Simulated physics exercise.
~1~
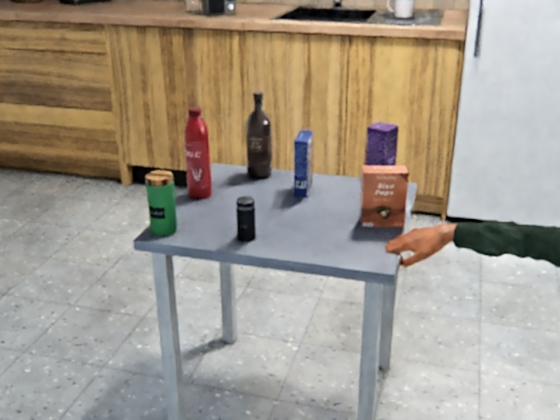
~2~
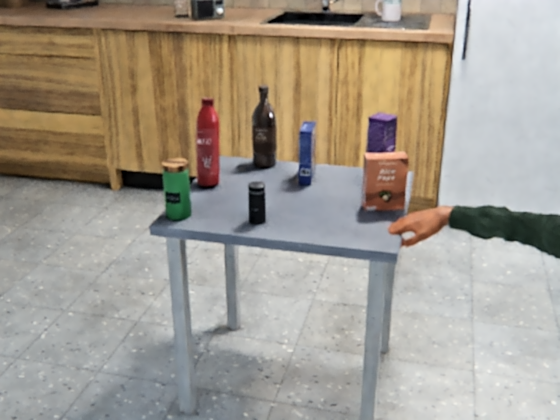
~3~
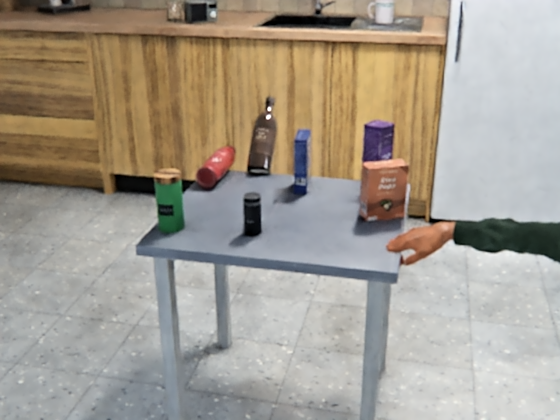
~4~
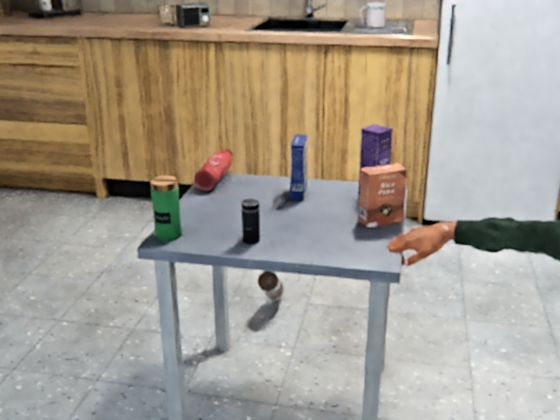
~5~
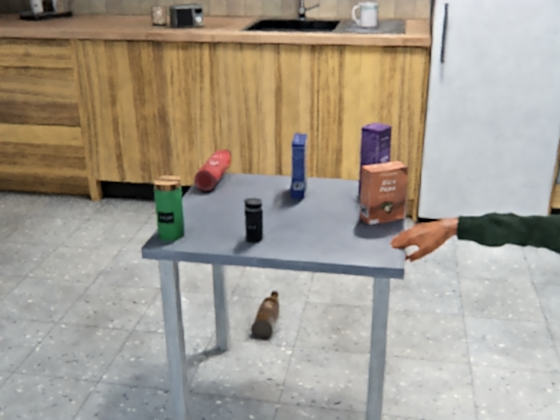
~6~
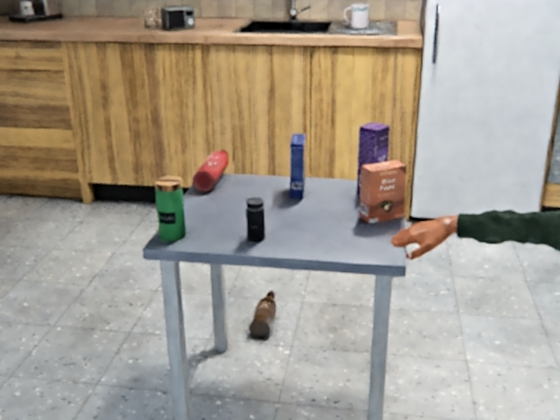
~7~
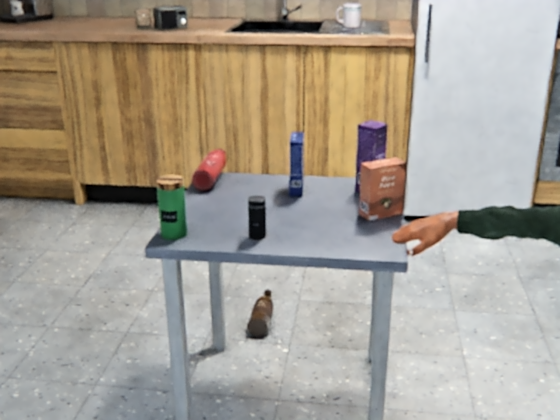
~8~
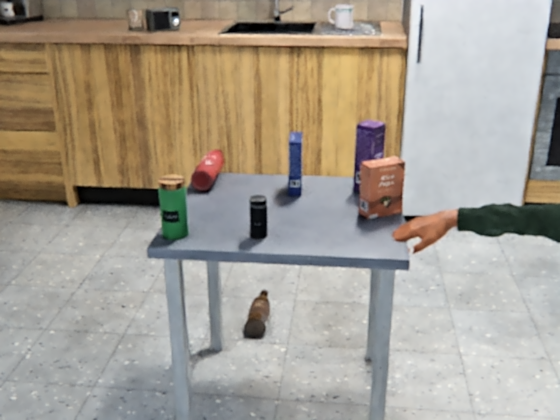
In a kitchen with wooden cabinets and a pale tiled floor, a small grey table is seen from slightly above as the view drifts gently sideways. A green jar stands at the left, a black shaker near the front, a red bottle and a brown bottle behind, a blue packet in the middle, and purple and orange cartons at the right, where a green-sleeved hand reaches the table's edge. The table shifts, and the red bottle topples onto its side while the brown bottle leans. The brown bottle then drops behind the table, upside down, and ends lying on the floor. The red bottle stays lying on the tabletop, with the other five things upright.
